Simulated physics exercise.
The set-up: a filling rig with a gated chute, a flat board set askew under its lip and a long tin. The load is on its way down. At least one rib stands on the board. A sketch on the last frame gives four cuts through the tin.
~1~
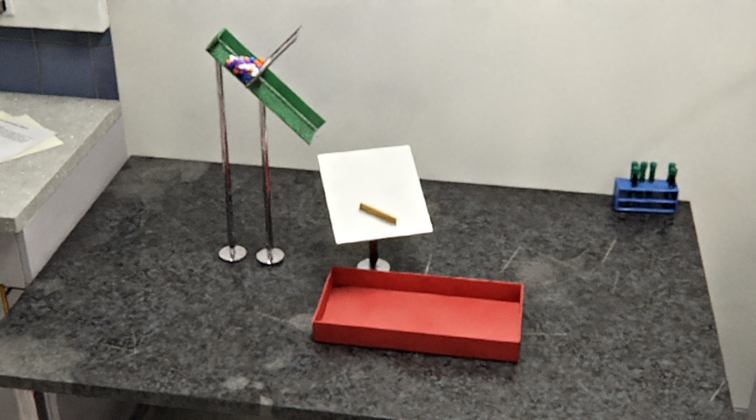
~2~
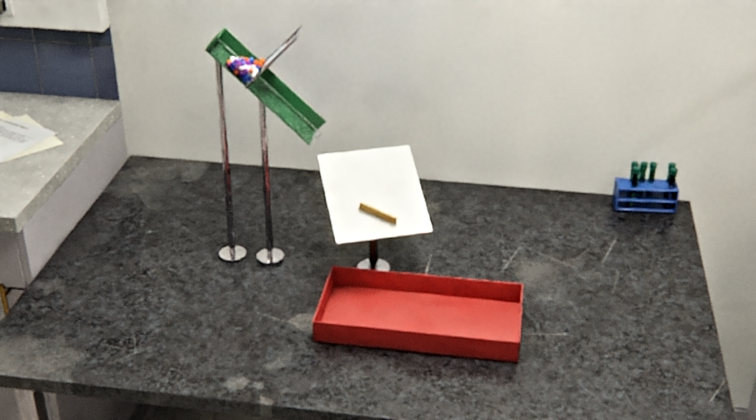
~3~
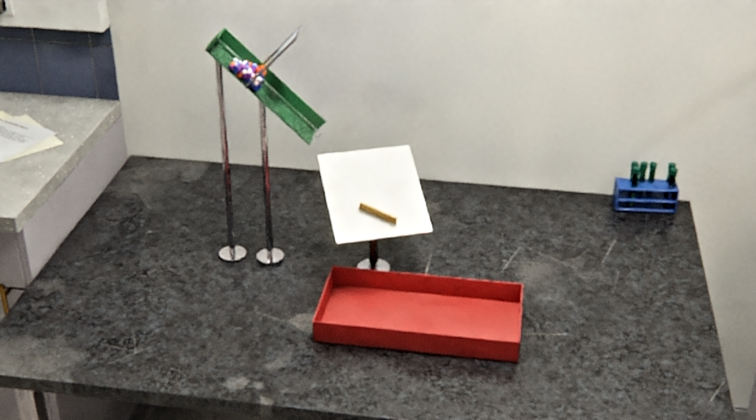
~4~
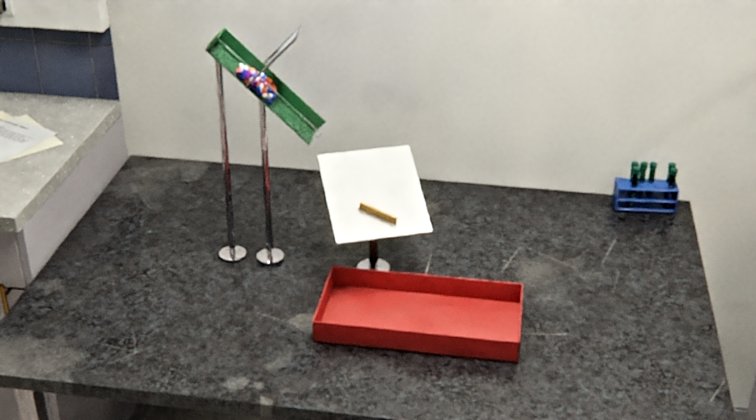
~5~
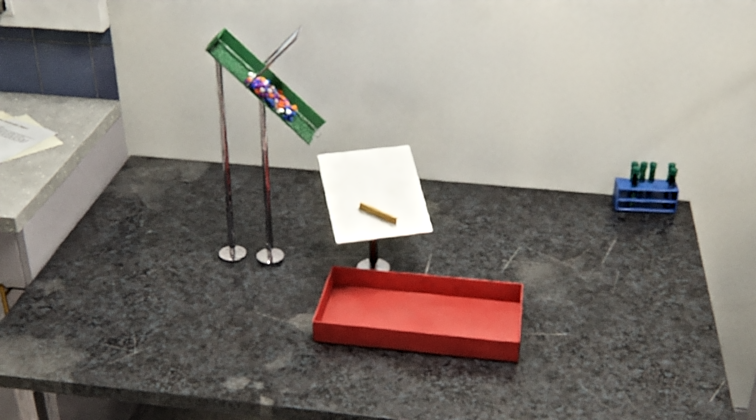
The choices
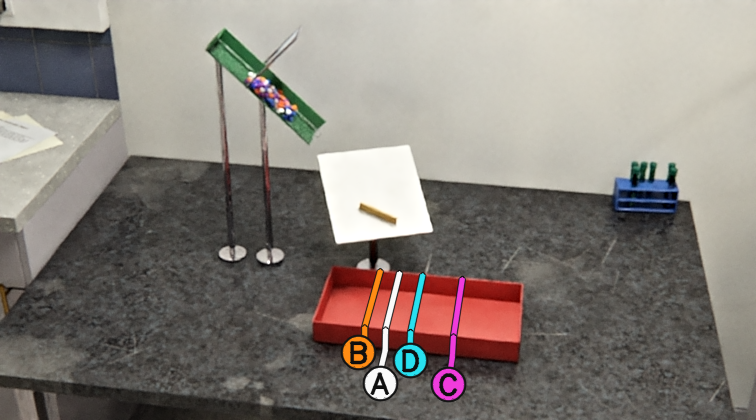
On a dark speckled worktop, small multicoloured beads sliding down a sloping green chute above a tilted white board and red tray.
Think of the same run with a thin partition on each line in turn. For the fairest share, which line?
C works best here.
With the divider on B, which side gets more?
Right.
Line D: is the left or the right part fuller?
The right side.
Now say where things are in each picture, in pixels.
The first picture shows load behind the gate (246, 68), round plastic beads; lip of the chute (312, 139), sloping fairly steeply.
The second picture shows middle of the board (374, 193), tilted fairly steeply; middle of its low edge (385, 237); of its high edge (364, 150).
The third picture shows front corners of the tin (313, 321) and (519, 342), empty; front of the load (259, 86).
The fourth picture shows middle of the load (262, 81); its front (274, 96), roughly a third of the way to the lip; rib from (360, 202) to (398, 218).
The fifth picture shows middle of the load (267, 94); its front (294, 113), roughly two thirds of the way to the lip.
On the marked copy, line A crosses the front rim at (385, 328); line B crosses the front rim at (364, 326); line C crosses the front rim at (453, 335); line D crosses the front rim at (410, 331).
Choosing A, of what is caught, about a tenth on the left of the divider, the larger part on the right.
Choosing B, of what is caught, about a tenth on the left of the divider, almost all on the right.
Choosing C, of what is caught, roughly a third on the left of the divider, roughly two thirds on the right.
Choosing D, of what is caught, roughly a quarter on the left of the divider, the larger part on the right.
